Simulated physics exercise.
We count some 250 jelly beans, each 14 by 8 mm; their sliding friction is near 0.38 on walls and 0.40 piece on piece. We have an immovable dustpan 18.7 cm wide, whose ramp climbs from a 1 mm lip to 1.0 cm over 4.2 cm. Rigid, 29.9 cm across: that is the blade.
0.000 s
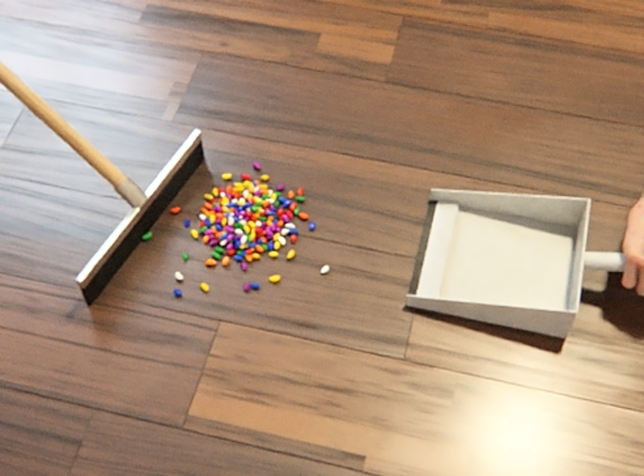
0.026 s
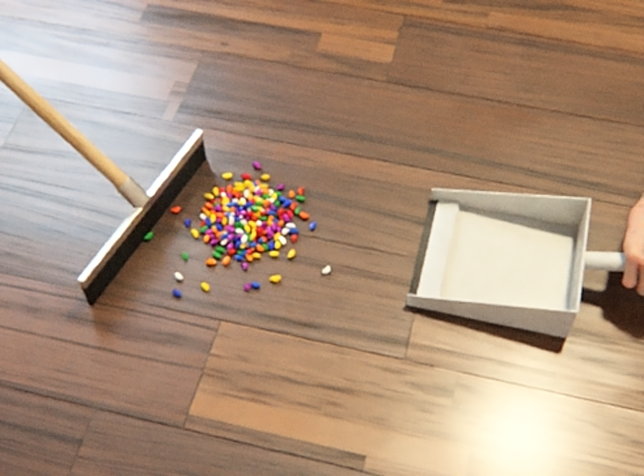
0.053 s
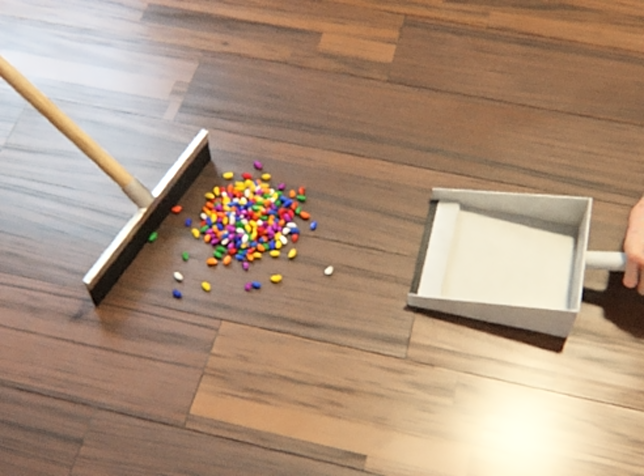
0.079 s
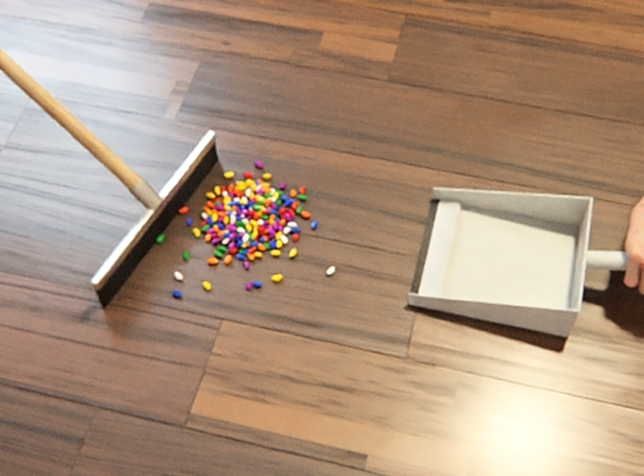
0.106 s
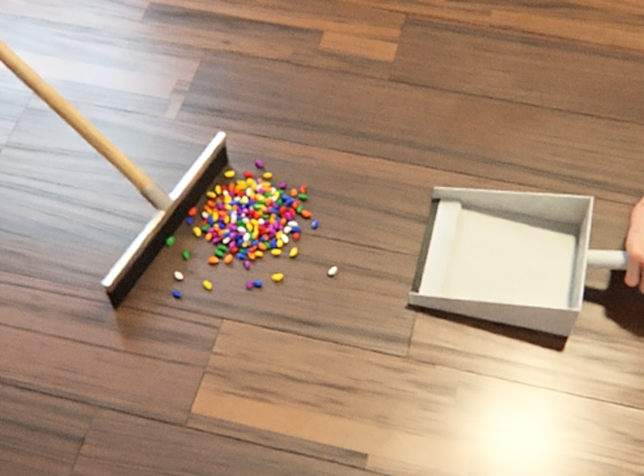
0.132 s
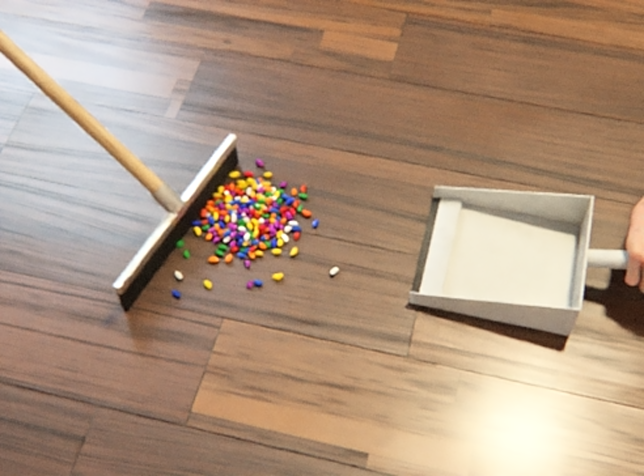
The video shows a wooden-handled blade sliding slowly rightward across a wood floor to the edge of a pile of colourful jelly beans, nudging a few, while a hand holds a pale dustpan still on the right.
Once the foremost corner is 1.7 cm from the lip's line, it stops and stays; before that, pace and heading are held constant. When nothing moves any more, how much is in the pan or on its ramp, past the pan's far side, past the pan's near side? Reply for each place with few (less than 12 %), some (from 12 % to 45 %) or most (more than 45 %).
Pan - some; far side - few; near side - some.
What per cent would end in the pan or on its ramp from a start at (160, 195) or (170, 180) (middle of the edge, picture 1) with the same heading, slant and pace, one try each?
About 15 and 15 per cent.
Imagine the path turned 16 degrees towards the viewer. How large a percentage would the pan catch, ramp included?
Roughly 15 per cent would finish in the pan or on its ramp.
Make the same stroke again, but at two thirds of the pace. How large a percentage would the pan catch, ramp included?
About 20 per cent.
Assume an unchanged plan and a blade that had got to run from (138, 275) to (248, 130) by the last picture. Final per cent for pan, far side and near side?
Final per cent - pan 15, far 15, near 20.
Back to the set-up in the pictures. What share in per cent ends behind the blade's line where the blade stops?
Estimate: Around 5 %.
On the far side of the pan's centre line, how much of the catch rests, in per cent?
Some 40 per cent.
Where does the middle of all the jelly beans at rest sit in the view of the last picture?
Close to pixel (411, 271).
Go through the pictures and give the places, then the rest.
In the first picture, blade from (82, 283) to (198, 137), moved 0.0 cm, 0 of the pieces shifted so far; middle of the pieces at (243, 220); pan at (509, 268).
In the second picture, blade from (84, 283) to (200, 137), moved 0.2 cm, 0 of the pieces shifted so far; middle of the pieces at (243, 220).
In the third picture, blade from (89, 284) to (205, 137), moved 0.9 cm, 2 of the pieces shifted so far; middle of the pieces at (244, 219).
In the fourth picture, blade from (97, 285) to (212, 138), moved 1.9 cm, 4 of the pieces shifted so far; middle of the pieces at (245, 219).
In the fifth picture, blade from (108, 287) to (222, 140), moved 3.4 cm, 5 of the pieces shifted so far; middle of the pieces at (245, 218).
In the sixth picture, blade from (120, 290) to (233, 142), moved 5.0 cm, 10 of the pieces shifted so far; middle of the pieces at (246, 217); pan at (512, 265). Its pace works out near 0.62 m/s, heading 3 degrees towards the viewer's side.
After 0.37 s, middle of the blade 20 cm from the lip; 0 % over the lip, far side 0 %, near side 15 %.
After 0.52 s, middle of the blade 10 cm from the lip; 0 % over the lip, far side 5 %, near side 20 %.
Then, at 0.80 s, middle of the blade 5 cm from the lip; 25 % over the lip, far side 5 %, near side 25 %.
In the end, at 2.2 s, pan 25 %, far side 5 %, near side 25 %, in front of the lip or behind the blade 45 %.
